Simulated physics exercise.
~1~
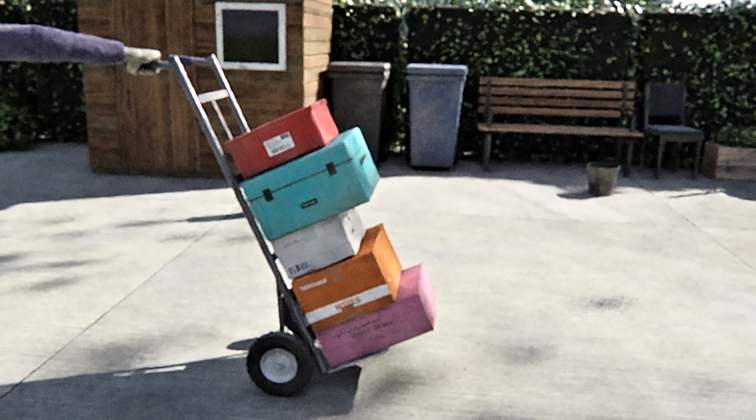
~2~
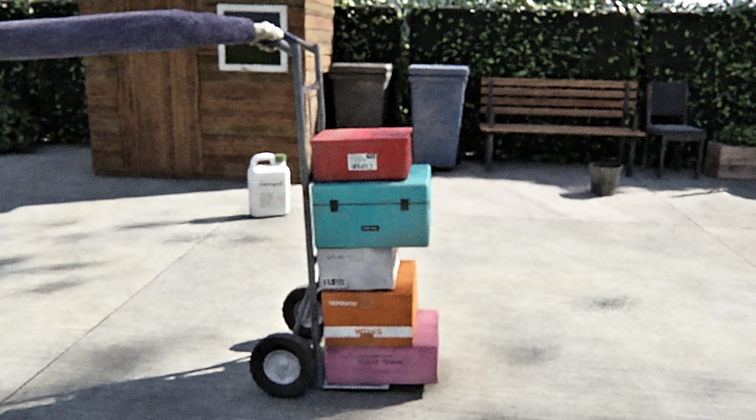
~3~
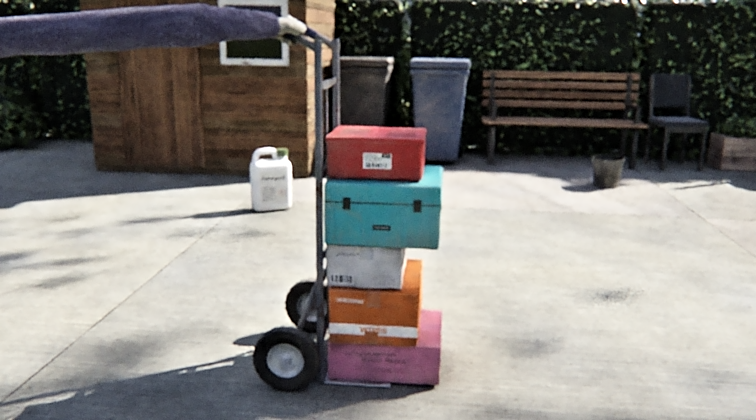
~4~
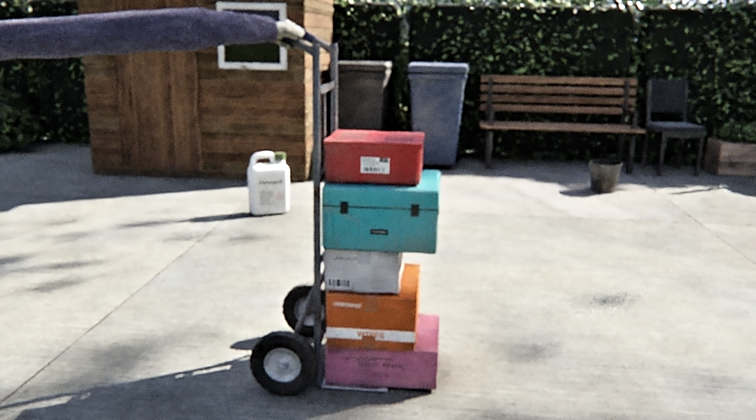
A hand truck stacked with five colourful boxes, a red one on top and a pink one at the bottom, was tipped upright by an outstretched arm on a concrete yard, then stood nearly still with the whole stack in place.
